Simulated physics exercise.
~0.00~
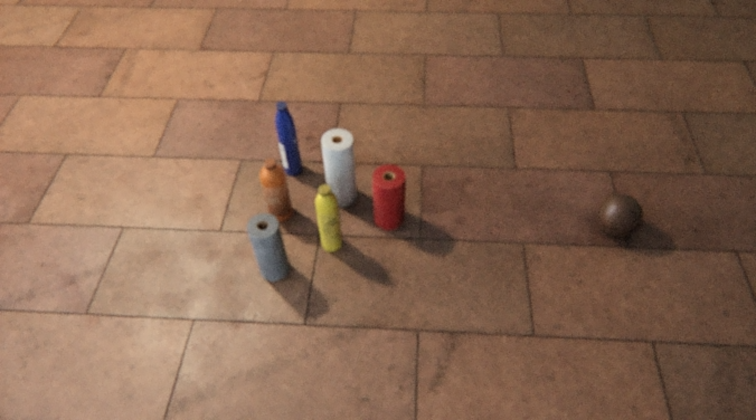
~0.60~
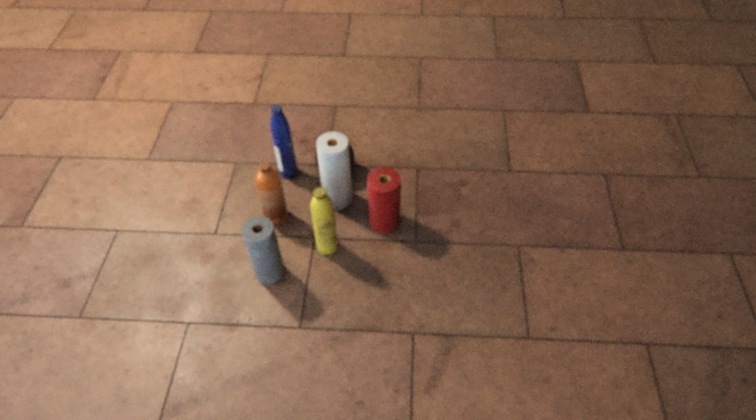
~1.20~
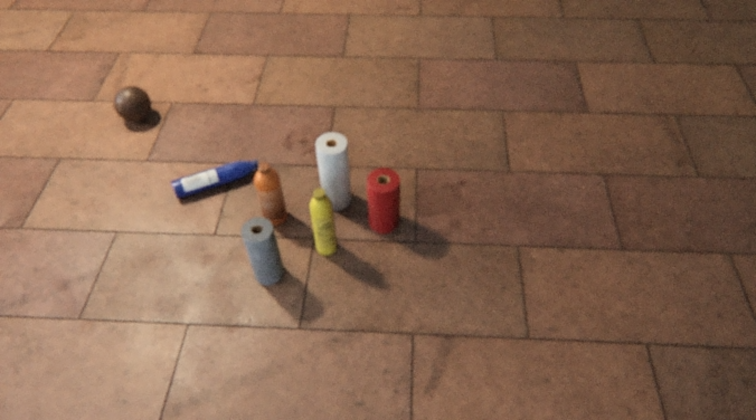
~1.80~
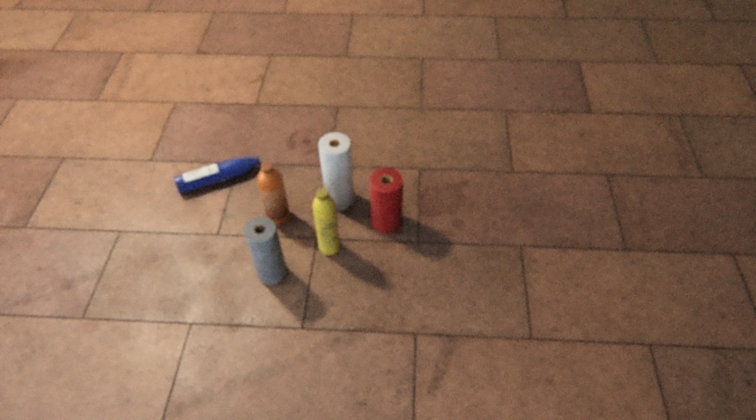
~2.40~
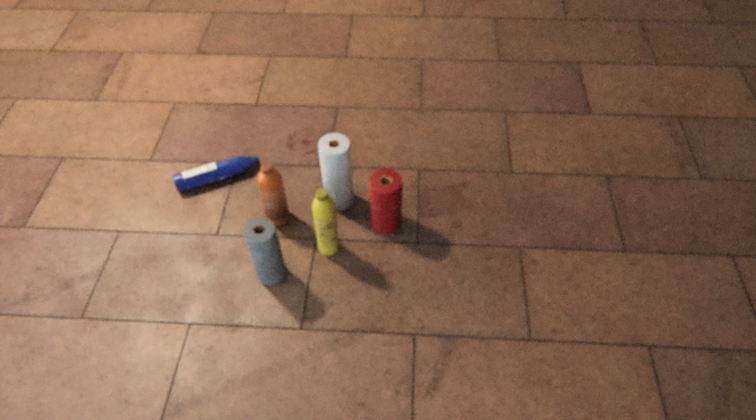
On a tiled floor, a brown ball rolls left, and the blue bottle ends up lying down.
